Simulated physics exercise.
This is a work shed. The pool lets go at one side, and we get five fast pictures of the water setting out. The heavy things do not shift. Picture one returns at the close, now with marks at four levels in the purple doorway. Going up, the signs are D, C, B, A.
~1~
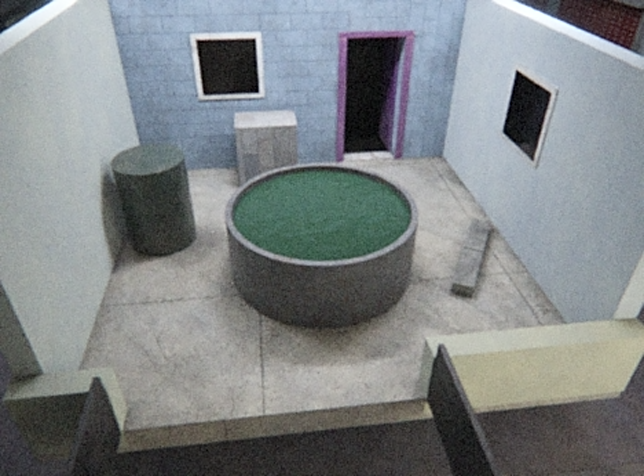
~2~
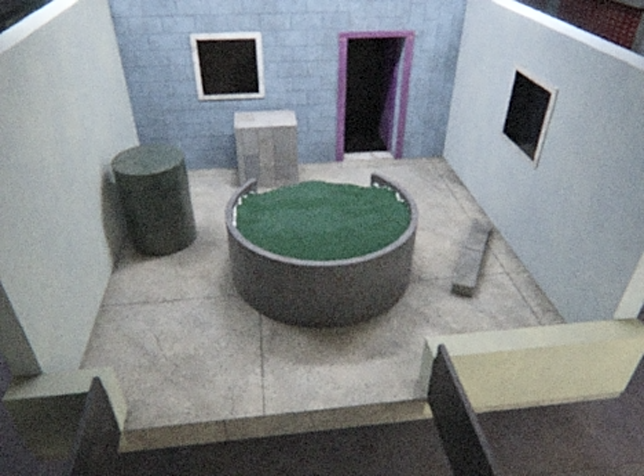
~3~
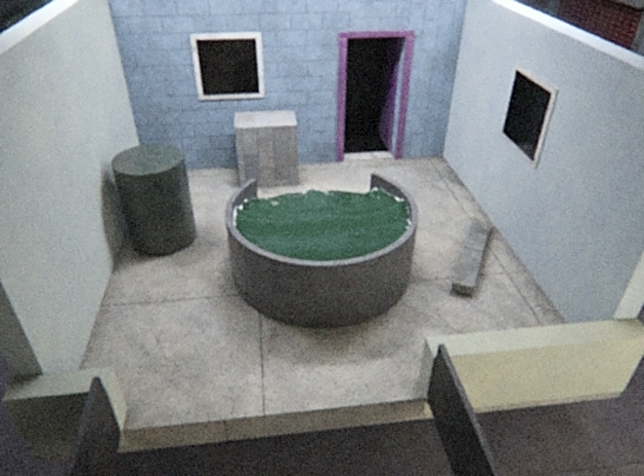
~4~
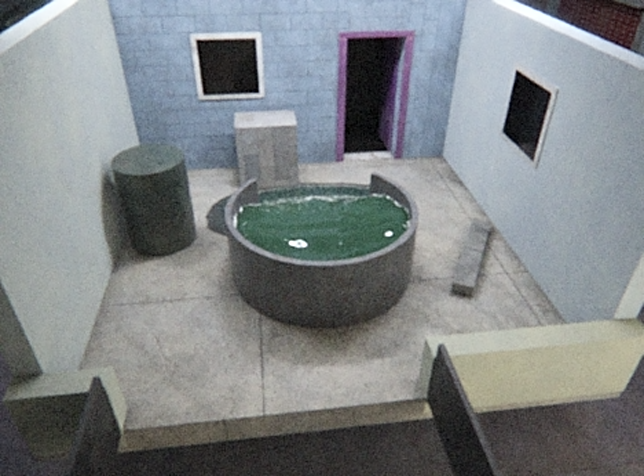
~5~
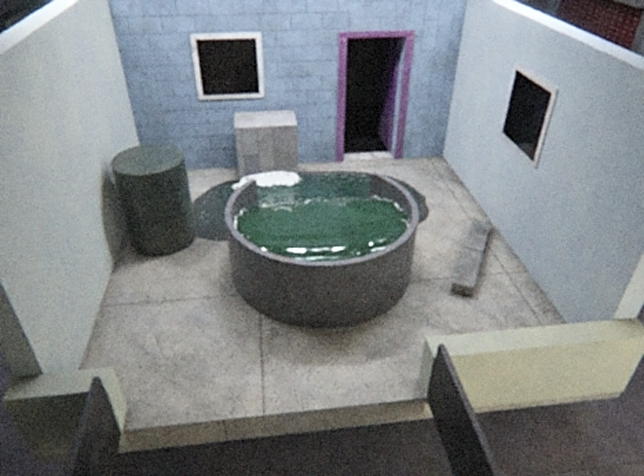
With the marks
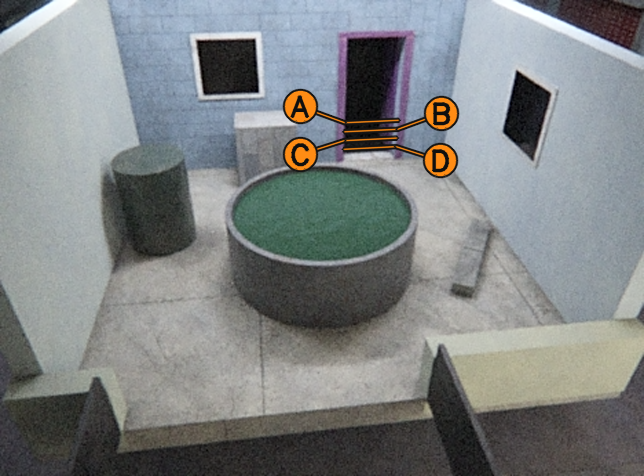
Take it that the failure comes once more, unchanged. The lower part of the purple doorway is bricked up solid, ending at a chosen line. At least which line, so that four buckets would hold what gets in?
It is C.
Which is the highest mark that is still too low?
D.
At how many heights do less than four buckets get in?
Three of the four.
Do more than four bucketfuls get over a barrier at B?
No, not at all.
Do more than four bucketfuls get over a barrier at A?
No, that is safe.
On the marked copy, A at (371, 121); B at (371, 130); C at (370, 139); D at (370, 147); from the bottom up D, C, B, A.
With A, nothing gets over.
With B, nothing gets over.
With C, a splash gets over, under a bucket.
With D, about 9 bucketfuls get in.
